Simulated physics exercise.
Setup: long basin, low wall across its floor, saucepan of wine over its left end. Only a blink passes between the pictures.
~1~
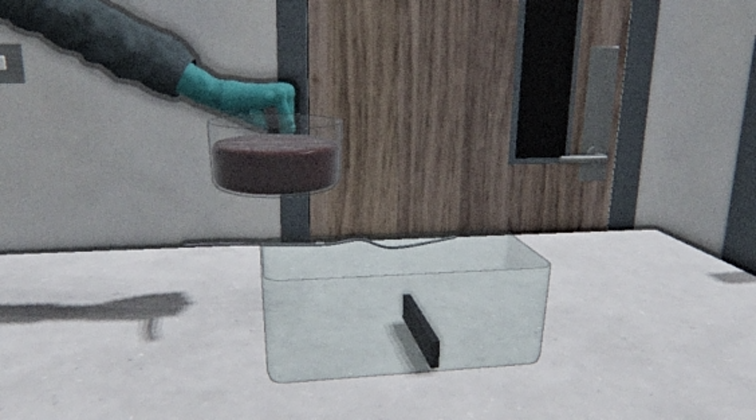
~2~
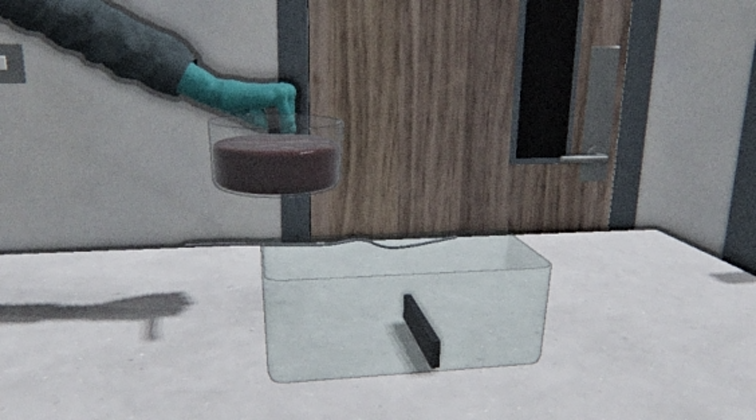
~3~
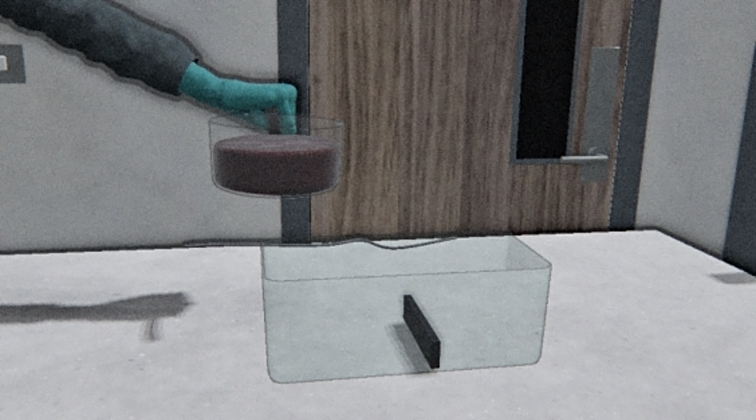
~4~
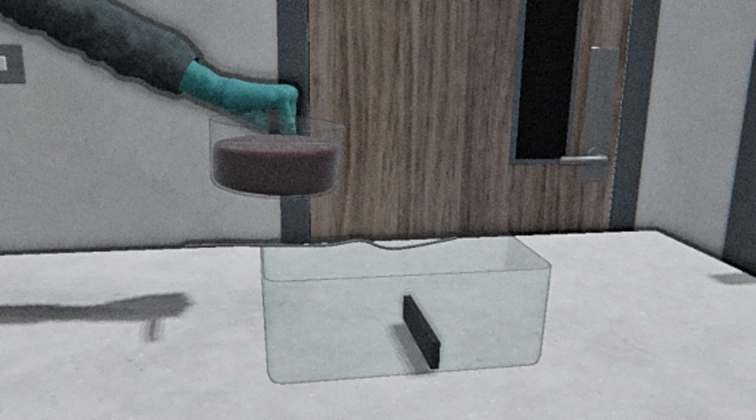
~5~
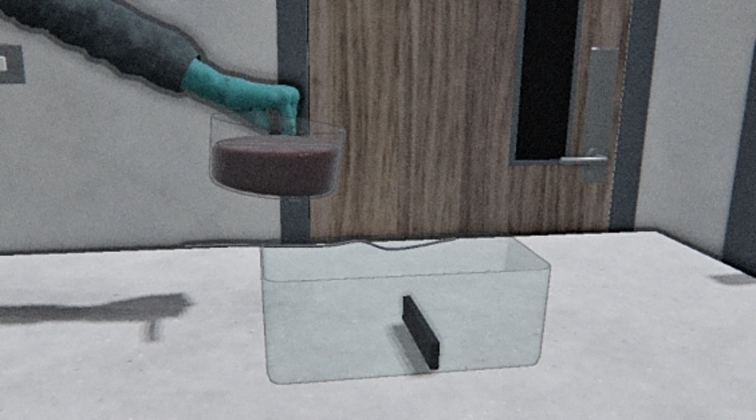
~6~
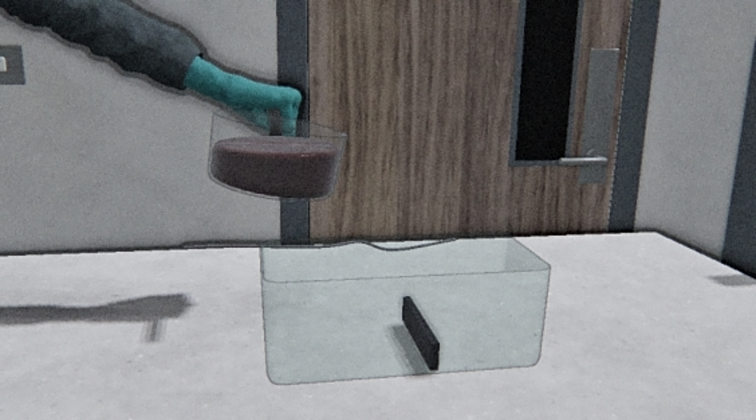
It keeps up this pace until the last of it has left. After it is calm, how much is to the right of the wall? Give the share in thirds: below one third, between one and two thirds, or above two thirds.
The share right of the wall is going to stay short of a third.
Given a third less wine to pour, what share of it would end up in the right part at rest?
Close to 5 per cent.
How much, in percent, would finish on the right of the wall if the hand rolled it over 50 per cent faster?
About 10 in a hundred.
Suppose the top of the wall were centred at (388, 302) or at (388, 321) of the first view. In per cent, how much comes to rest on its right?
My guess is some 45 percent the first time and some 50 percent the second.
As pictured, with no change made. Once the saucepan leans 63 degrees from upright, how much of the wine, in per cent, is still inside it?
Remaining fraction: Approx. 70 %.
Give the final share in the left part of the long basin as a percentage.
Some 95 per cent.
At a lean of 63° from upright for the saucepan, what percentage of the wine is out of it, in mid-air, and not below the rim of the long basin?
Close to 25 in a hundred.
A moment on, the tilt is 63° and 68 per cent is still to pour, 5 is left of the wall and 0 right of it.
Next, the tilt is 94° and 17 per cent is still to pour, 70 is left of the wall and 1 right of it.
Then the tilt is 98° and 3 per cent is still to pour, 90 is left of the wall and 5 right of it.
Later the tilt is 98° and 0 per cent is still to pour, 94 is left of the wall and 5 right of it.
Finally, 94 per cent lies left of the wall, 5 right of it and 1 outside.
